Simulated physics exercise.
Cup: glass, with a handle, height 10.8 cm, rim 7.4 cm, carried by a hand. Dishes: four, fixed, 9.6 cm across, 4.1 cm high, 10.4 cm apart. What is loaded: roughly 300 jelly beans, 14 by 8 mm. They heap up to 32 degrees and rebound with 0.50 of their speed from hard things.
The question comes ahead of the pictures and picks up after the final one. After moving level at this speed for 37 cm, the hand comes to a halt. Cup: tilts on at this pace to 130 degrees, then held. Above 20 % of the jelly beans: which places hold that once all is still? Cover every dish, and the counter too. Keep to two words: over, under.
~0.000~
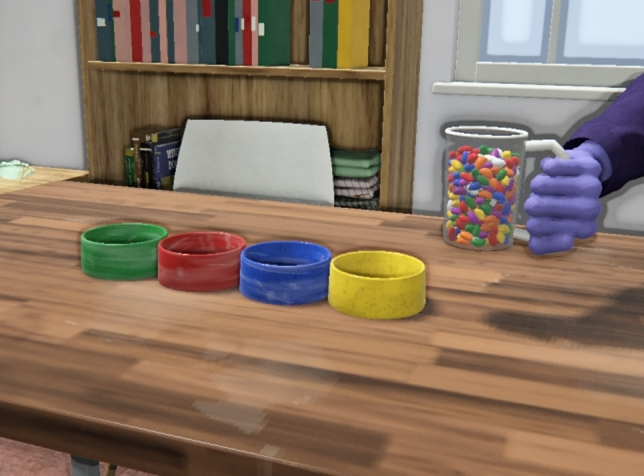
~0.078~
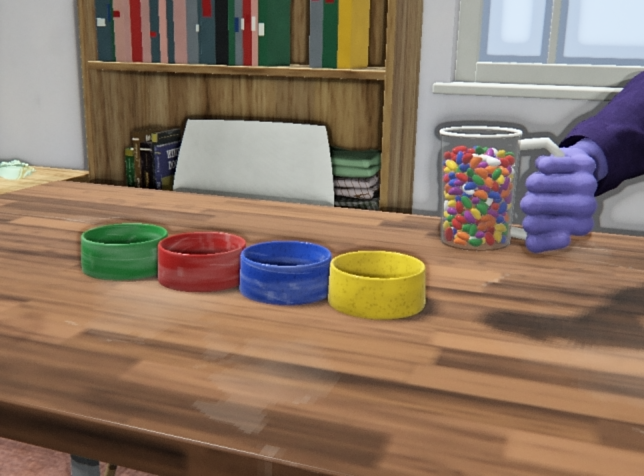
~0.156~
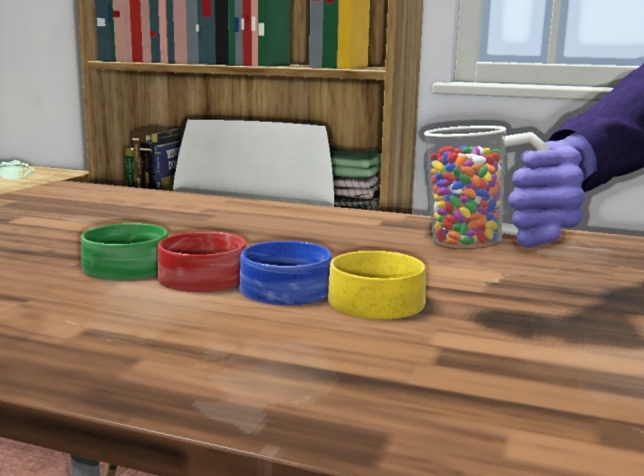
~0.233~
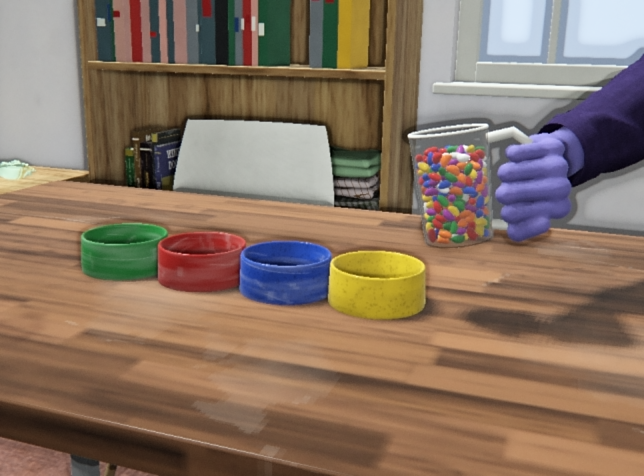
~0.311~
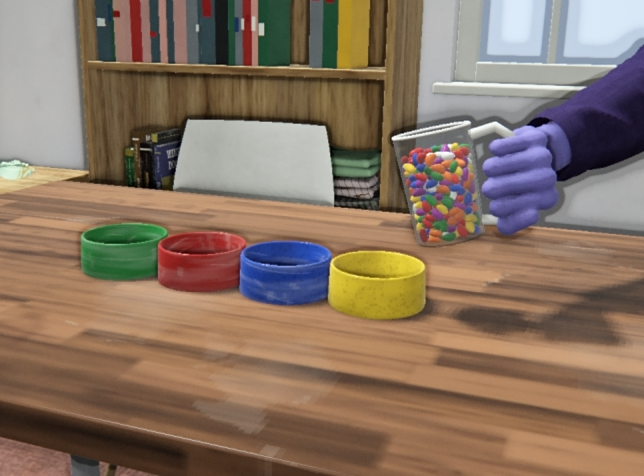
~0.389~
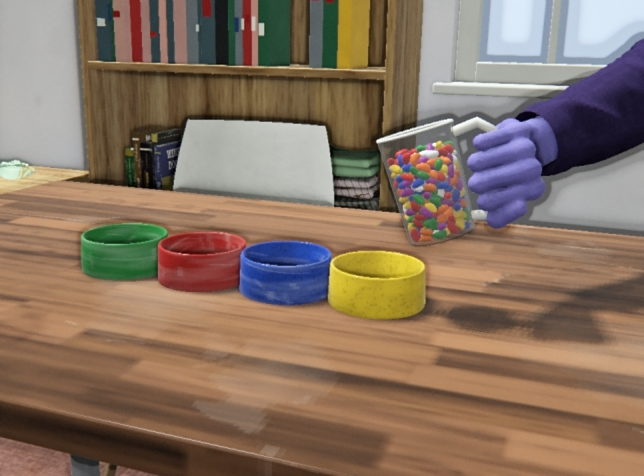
Red dish: Under, blue dish: Under, green dish: Over, yellow dish: Under, counter: Under.
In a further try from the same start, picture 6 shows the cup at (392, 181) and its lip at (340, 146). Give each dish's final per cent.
Dish by dish: Red 0 per cent, blue 0 per cent, green 80 per cent, yellow 0 per cent.
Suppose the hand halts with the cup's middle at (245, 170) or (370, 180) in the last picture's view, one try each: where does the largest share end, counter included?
Top receivers, in order: Red and blue.
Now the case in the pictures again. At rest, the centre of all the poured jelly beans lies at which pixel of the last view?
My guess is close to (123, 248).
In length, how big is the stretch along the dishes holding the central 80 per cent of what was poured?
That stretch measures near 7 centimetres.
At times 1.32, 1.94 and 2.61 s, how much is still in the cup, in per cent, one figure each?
It goes roughly like this: 100, 80, 0 per cent.
After 1.32 s, tilt 71 degrees; cup holds 100 %.
After 1.94 s, tilt 106 degrees; cup holds 80 %, red 5 %, green 10 %.
After 2.61 s, tilt 130 degrees; cup holds 0 %, red 5 %, green 85 %.
At rest (3.1 s), red 5 %, blue 0 %, green 85 %, yellow 0 %, counter 10 %.
